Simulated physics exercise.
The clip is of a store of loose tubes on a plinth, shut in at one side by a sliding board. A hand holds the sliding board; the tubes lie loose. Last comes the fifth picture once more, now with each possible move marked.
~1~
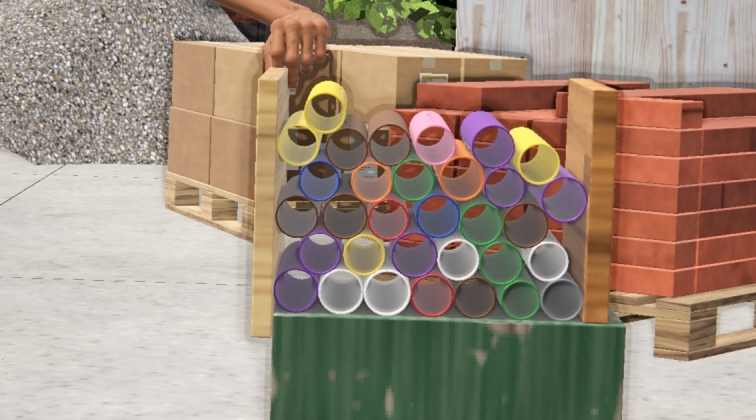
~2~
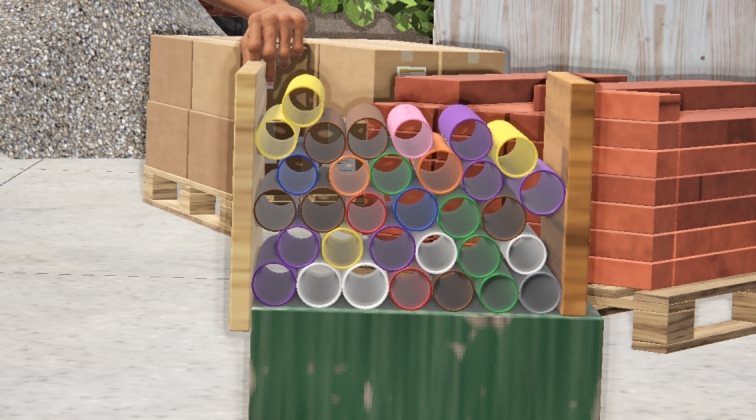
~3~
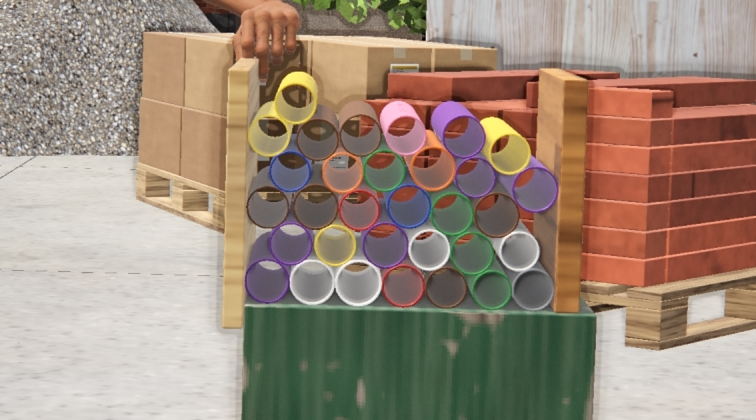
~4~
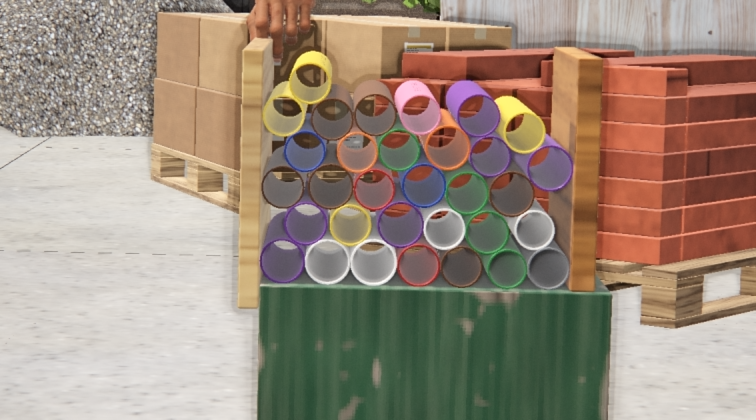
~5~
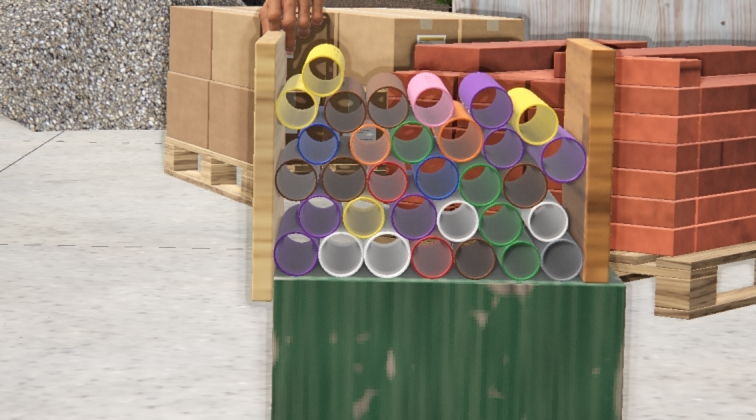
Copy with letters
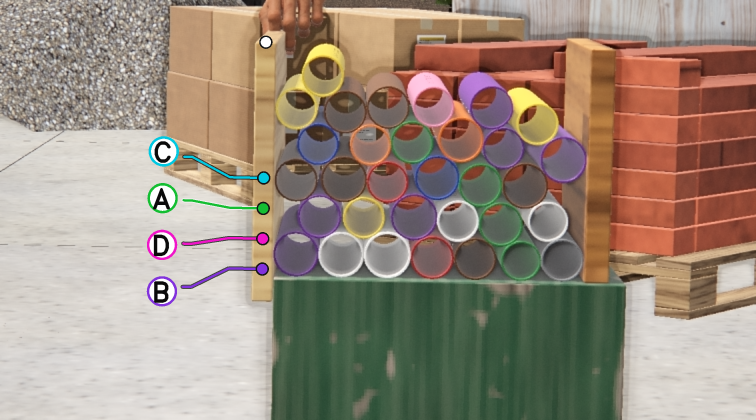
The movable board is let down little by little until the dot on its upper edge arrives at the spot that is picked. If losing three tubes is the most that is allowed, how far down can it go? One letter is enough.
A is the limit.
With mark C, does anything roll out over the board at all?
Yes.
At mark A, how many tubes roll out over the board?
At A the number is two.
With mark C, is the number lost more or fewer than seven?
At C, fewer than seven.
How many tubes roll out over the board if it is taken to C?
With C, two.
On the copy, A at (263, 208); B at (262, 269); C at (264, 178); D at (263, 239); the white dot at (266, 43).
On A. First, top of the board (276, 117).
Then, top of the board (274, 203).
Finally, top of the board (274, 207), two out over the board.
By contrast, B more than three out over the board; C two out over the board; D four out over the board.
